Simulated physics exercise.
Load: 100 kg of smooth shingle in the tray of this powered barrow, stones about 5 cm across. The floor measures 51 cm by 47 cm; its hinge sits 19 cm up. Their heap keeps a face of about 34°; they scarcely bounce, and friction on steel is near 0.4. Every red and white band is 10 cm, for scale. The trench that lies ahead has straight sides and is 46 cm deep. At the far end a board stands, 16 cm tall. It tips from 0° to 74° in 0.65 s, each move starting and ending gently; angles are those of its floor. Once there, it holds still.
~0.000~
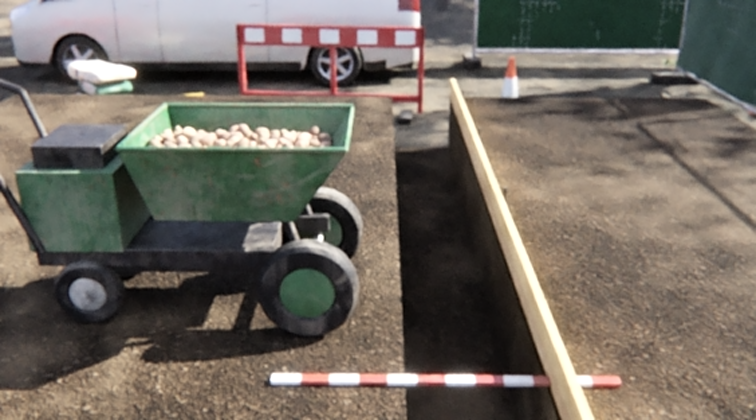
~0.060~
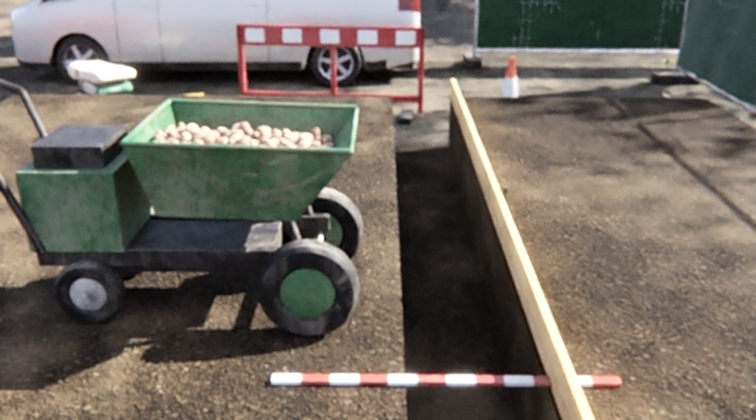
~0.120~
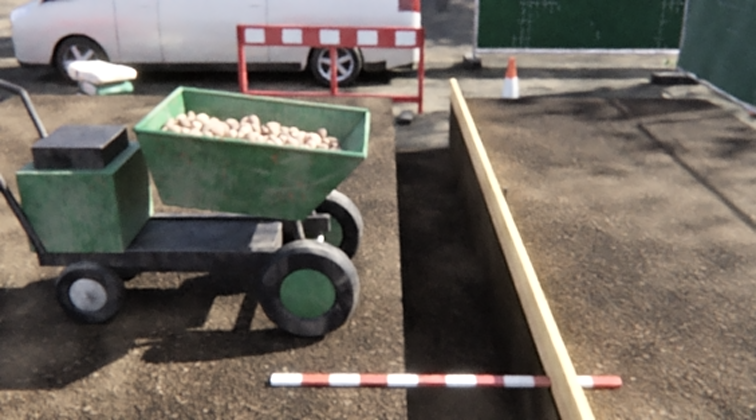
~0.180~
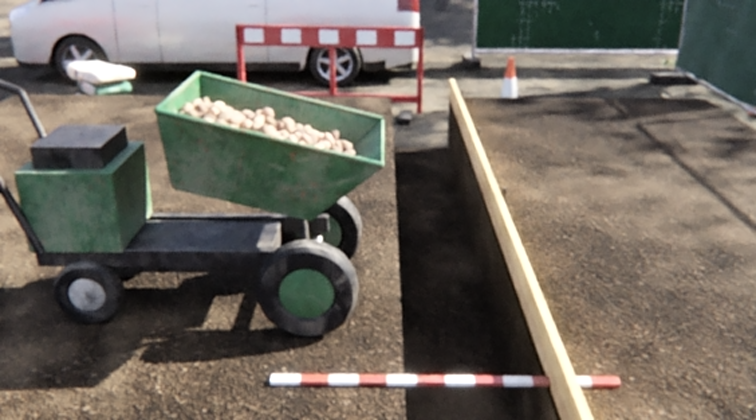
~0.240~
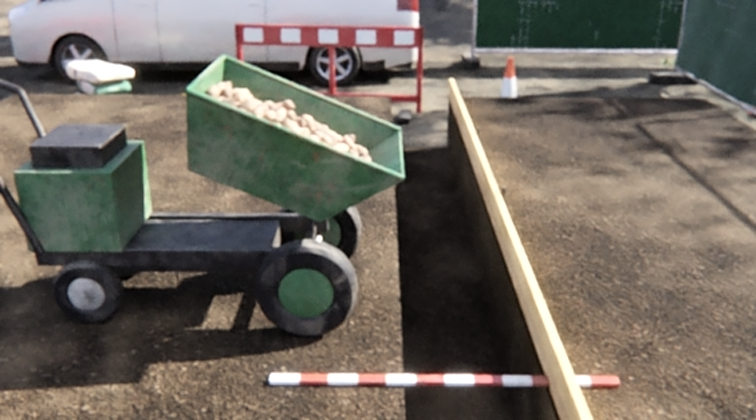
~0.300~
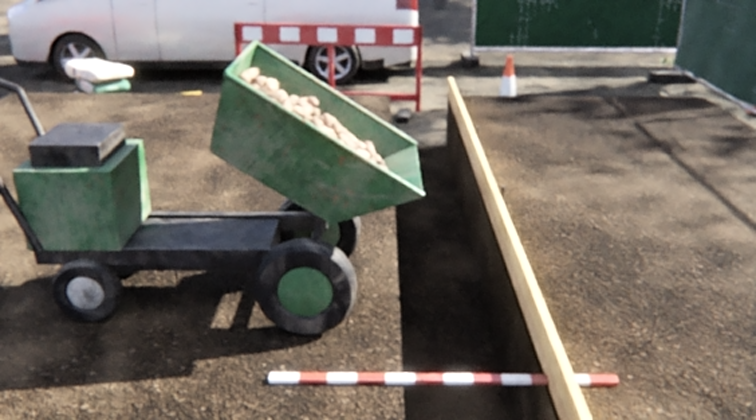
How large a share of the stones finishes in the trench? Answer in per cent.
A share of about 85 per cent.
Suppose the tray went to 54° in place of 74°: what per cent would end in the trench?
I'd expect around 40 in a hundred.
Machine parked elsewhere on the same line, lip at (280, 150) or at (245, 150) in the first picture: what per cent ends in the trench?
Some 100 and some 100 per cent, in that order.
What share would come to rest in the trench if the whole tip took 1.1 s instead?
Probably about 95 in a hundred.
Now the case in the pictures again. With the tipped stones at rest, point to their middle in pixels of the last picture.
Roughly at pixel (481, 379).
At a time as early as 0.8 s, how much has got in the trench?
Some 35 per cent.
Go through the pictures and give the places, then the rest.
In the first frame, the tray is at 0°, its lip at (346, 151); the top of the load is at (244, 137).
In the second frame, lip at (352, 152), floor tilted 2°, highest stones at (213, 134); the stones move at 0.4 m/s on average.
In the third frame, the tray is at 7°, its lip at (365, 157); the top of the load is at (196, 125); the stones move at 0.9 m/s on average.
In the fourth frame, the tray is at 14°, its lip at (383, 166); the top of the load is at (207, 111); the stones move at 1.2 m/s on average.
In the fifth frame, lip at (403, 179), floor tilted 23°, highest stones at (227, 94); the stones move at 1.4 m/s on average.
In the sixth frame, lip at (423, 196), floor tilted 33°, highest stones at (254, 80); the stones move at 1.6 m/s on average.
After 0.5 s the floor is at 63°; 100 % in the tray; the foremost stones are at (440, 223).
After 0.8 s the floor is at 74°; 61 % in the tray, 36 % in the trench, 3 % past the trench; the foremost stones are at (538, 256).
After 1.1 s the floor is at 74°; 11 % in the tray, 73 % in the trench, 15 % past the trench; the foremost stones are at (723, 298).
After 3.0 s the floor is at 74°; 0 % in the tray, 85 % in the trench, 15 % past the trench; the foremost stones are past the picture's edge.
